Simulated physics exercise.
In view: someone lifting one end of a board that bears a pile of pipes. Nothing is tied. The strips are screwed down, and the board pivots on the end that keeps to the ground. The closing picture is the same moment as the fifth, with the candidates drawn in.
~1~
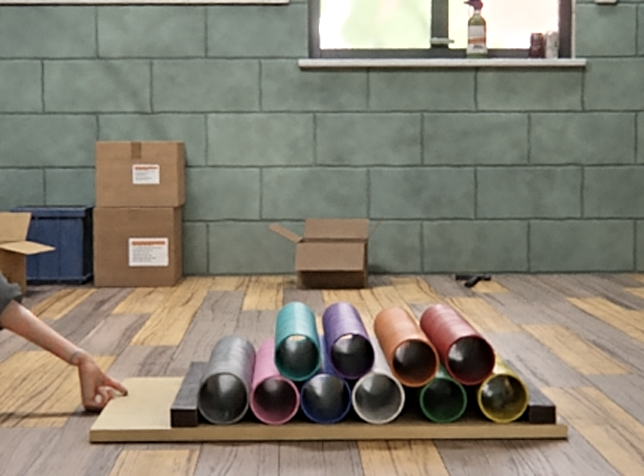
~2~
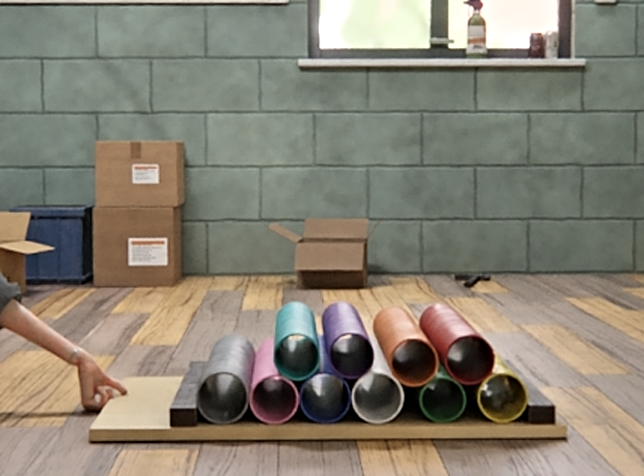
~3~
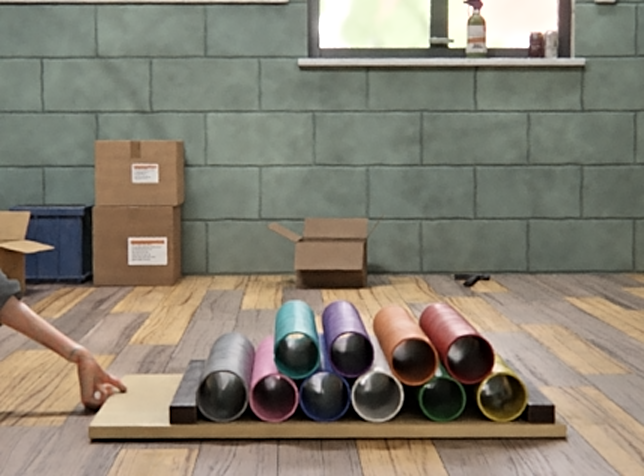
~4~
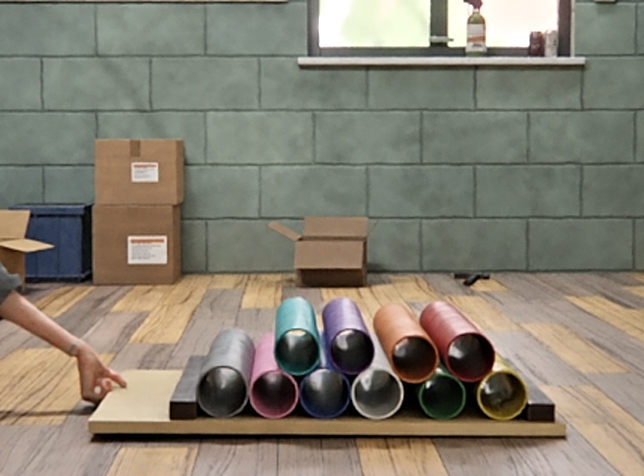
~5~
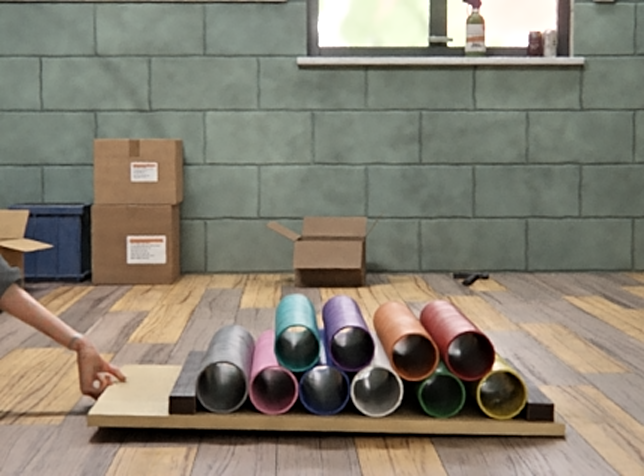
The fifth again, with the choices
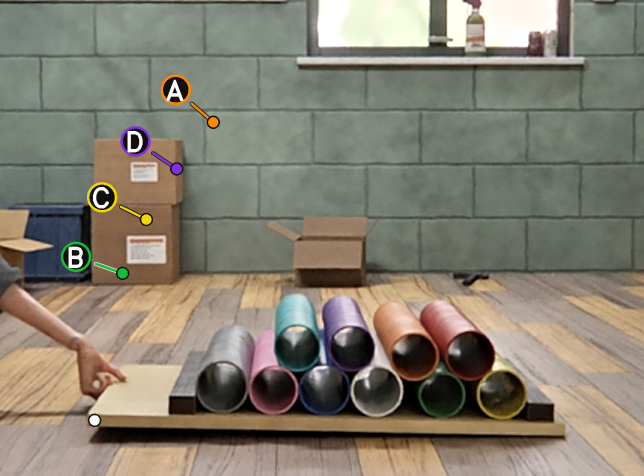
The clip opens on a wooden board on a plank floor, bearing coloured pipes stacked in two layers between dark strips, while a hand at the left grips its end. The hand then slowly raises that end slightly off the floor, and the pipes keep their places in the pile.
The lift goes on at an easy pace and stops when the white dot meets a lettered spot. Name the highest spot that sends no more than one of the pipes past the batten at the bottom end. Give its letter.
At most to B.
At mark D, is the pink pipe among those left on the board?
Yes.
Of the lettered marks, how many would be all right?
One of the four.
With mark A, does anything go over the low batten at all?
Yes.
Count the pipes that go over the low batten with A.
With A, four.
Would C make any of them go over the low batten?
Yes.
On the copy, A at (213, 122); B at (123, 273); C at (146, 219); D at (177, 169); the white dot at (94, 420).
On B. First, board at 14°.
Then, board at 20°.
Finally, board at 20°, one over the low batten (red).
By contrast, A four over the low batten (red, orange, turquoise, purple); C two over the low batten (red, orange); D four over the low batten (red, orange, turquoise, purple).
